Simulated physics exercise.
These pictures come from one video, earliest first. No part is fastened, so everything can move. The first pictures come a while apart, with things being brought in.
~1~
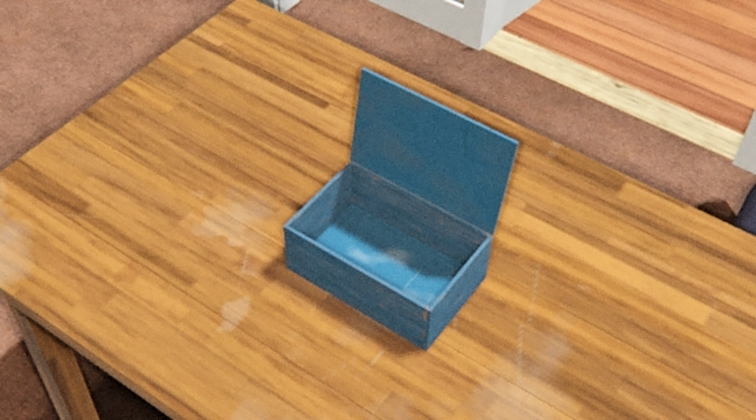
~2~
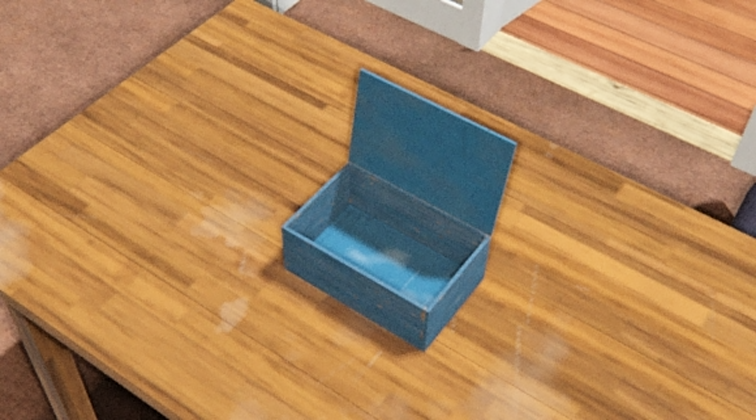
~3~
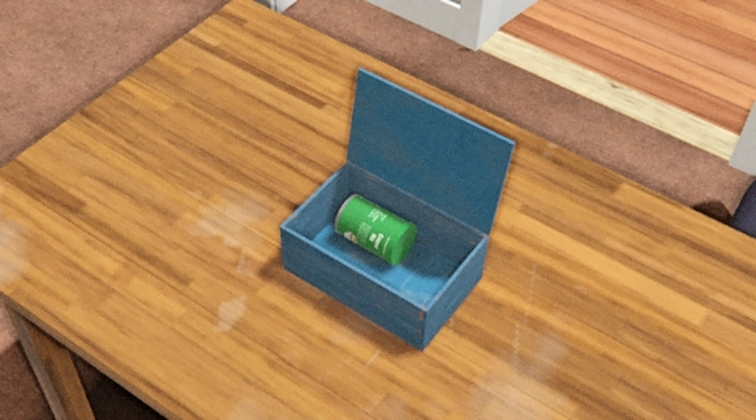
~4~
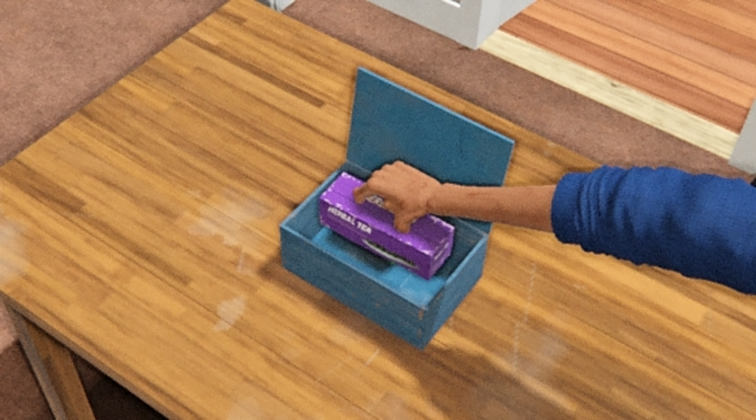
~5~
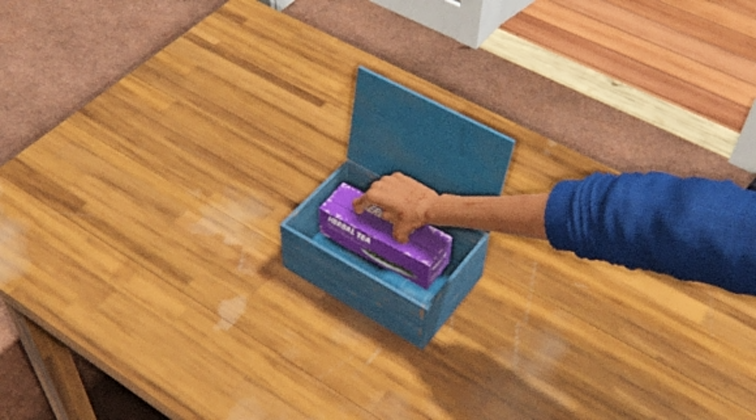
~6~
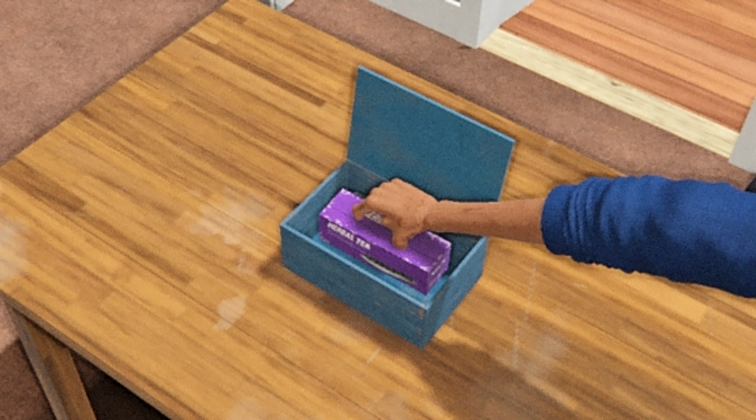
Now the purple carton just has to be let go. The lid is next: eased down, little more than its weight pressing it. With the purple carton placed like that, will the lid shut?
Yes.
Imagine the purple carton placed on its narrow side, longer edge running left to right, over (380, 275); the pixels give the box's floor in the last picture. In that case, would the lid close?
Put it in like that and the lid gets all the way down.
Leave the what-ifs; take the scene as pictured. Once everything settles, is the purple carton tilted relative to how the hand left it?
Well, it stays just as set.
Then, 1.20 s on from there, lid starting down; purple carton shifted a little near (377, 280).
Then, 1.90 s on from there, lid 35° above the rim; purple carton shifted a little near (377, 280).
In the end, lid shut; moved from the start, purple carton; green tin unmoved. At the end, from the last picture's camera, purple carton near (377, 280).
